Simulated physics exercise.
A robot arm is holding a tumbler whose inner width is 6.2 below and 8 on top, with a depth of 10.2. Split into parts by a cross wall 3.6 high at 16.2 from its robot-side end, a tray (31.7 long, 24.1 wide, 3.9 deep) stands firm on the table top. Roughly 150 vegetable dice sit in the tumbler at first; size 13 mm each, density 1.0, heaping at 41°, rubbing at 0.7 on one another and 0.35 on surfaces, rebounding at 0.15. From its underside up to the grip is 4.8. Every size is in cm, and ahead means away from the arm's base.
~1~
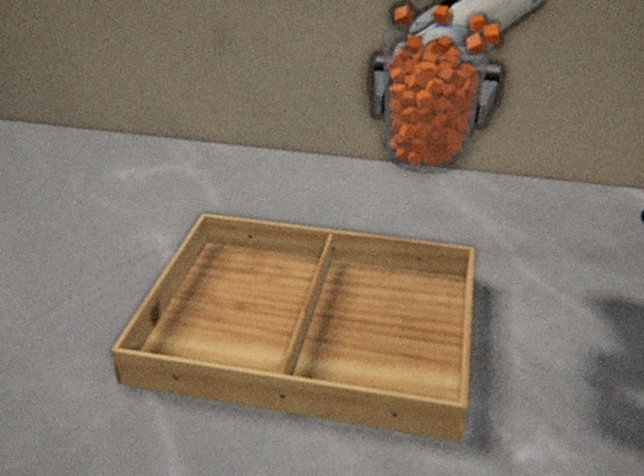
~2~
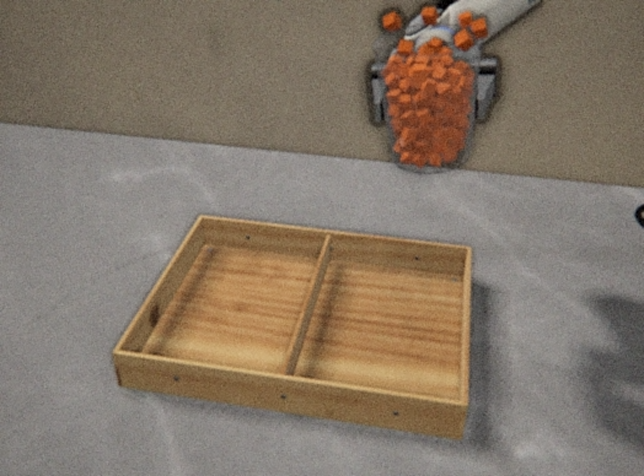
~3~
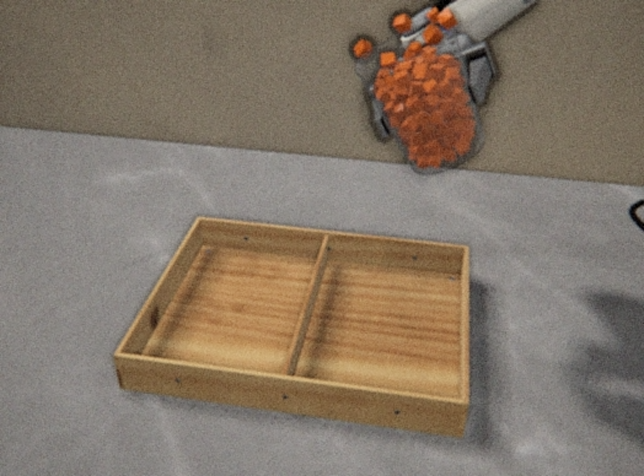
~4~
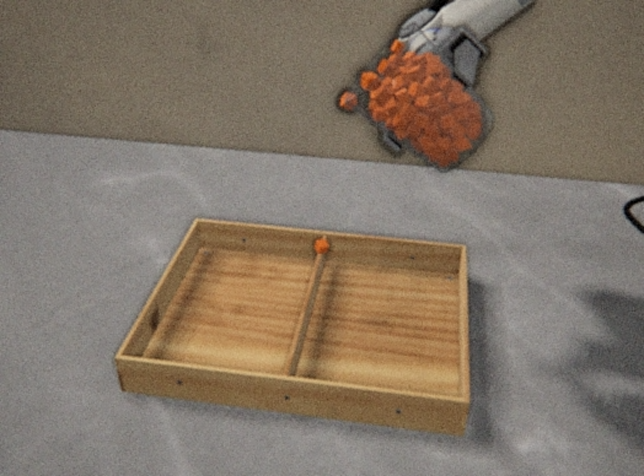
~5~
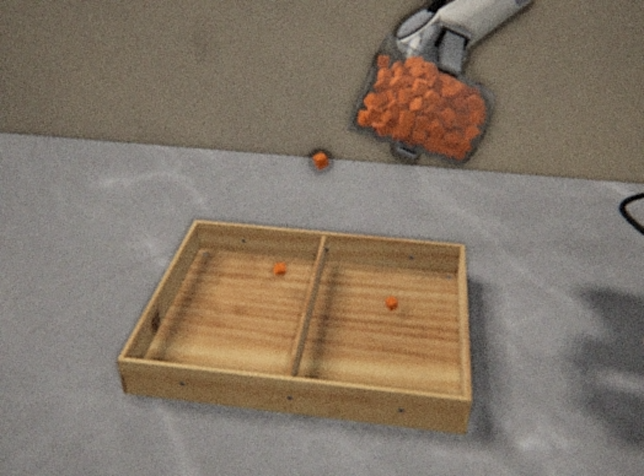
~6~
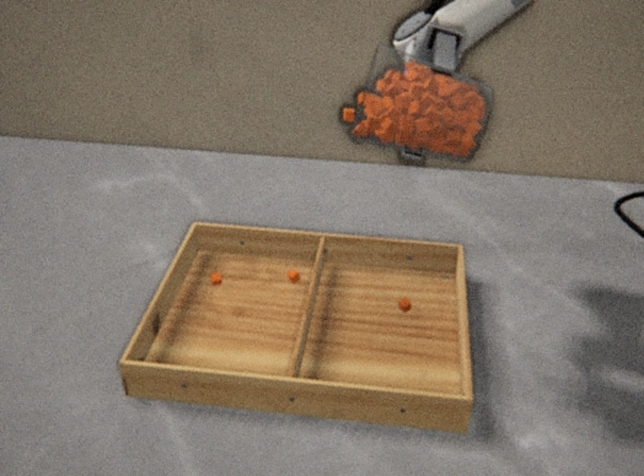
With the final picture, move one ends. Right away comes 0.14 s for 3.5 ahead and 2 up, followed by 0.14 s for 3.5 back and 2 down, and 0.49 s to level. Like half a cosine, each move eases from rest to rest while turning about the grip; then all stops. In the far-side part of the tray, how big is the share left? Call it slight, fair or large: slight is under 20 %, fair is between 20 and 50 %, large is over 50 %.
I would call it fair, between 20 and 50 %.
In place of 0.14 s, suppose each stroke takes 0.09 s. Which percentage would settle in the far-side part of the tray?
I'd expect close to 80 in a hundred.
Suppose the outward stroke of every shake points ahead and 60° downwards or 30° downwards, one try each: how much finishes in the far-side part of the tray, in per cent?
It comes to around 5 per cent on the first try and around 10 per cent on the second.
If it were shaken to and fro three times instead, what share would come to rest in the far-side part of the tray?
55 per cent.
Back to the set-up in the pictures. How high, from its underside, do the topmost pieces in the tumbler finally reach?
Height at rest: Approx. 9.0 cm.
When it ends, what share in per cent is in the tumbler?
Something like 65 percent ends there.
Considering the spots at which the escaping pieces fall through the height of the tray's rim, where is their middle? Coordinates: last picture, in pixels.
(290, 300).
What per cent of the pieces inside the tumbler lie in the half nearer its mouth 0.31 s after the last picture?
Near 65 in a hundred.
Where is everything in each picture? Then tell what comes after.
In the first picture, tumbler middle at (431, 101), level; upper third of the load around (435, 71), from x 395 to 490, top at y 15; 149 in the tumbler.
In the second picture, tumbler middle at (429, 102), tilted 7° forward; upper third of the load around (430, 72), from x 390 to 480, top at y 15.
In the third picture, tumbler middle at (427, 103), tilted 27° forward; upper third of the load around (426, 73), from x 365 to 470, top at y 15; 148 in the tumbler, 1 in flight or on a rim.
In the fourth picture, tumbler middle at (425, 105), tilted 50° forward; upper third of the load around (418, 82), from x 320 to 475, top at y 50; 147 in the tumbler, 1 in the robot-side part, 1 in flight or on a rim.
In the fifth picture, tumbler middle at (424, 107), tilted 70° forward; upper third of the load around (421, 86), from x 280 to 475, top at y 60; 146 in the tumbler, 1 in the robot-side part, 1 in the far-side part, 1 in flight or on a rim.
In the sixth picture, tumbler middle at (424, 109), tilted 77° forward; upper third of the load around (424, 90), from x 215 to 475, top at y 70; 146 in the tumbler, 2 in the far-side part, 1 in the robot-side part.
Then, 0.31 s after the last picture, tilted 76° forward, highest piece 28 above the table; 107 in the tumbler, 3 in the far-side part, 1 in the robot-side part, 38 in flight or on a rim.
Then, 0.62 s after the last picture, tilted 17° forward, highest piece 30 above the table; 99 in the tumbler, 37 in the far-side part, 12 in the robot-side part, 1 in flight or on a rim.
Then, 0.97 s after the last picture, level, highest piece 30 above the table; 99 in the tumbler, 38 in the far-side part, 12 in the robot-side part.
Then, 2.02 s after the last picture, level, highest piece 30 above the table; 99 in the tumbler, 38 in the far-side part, 12 in the robot-side part.
Final count, 99 in the tumbler, 38 in the far-side part, 12 in the robot-side part. That is 26 % in the far-side part of the tray.
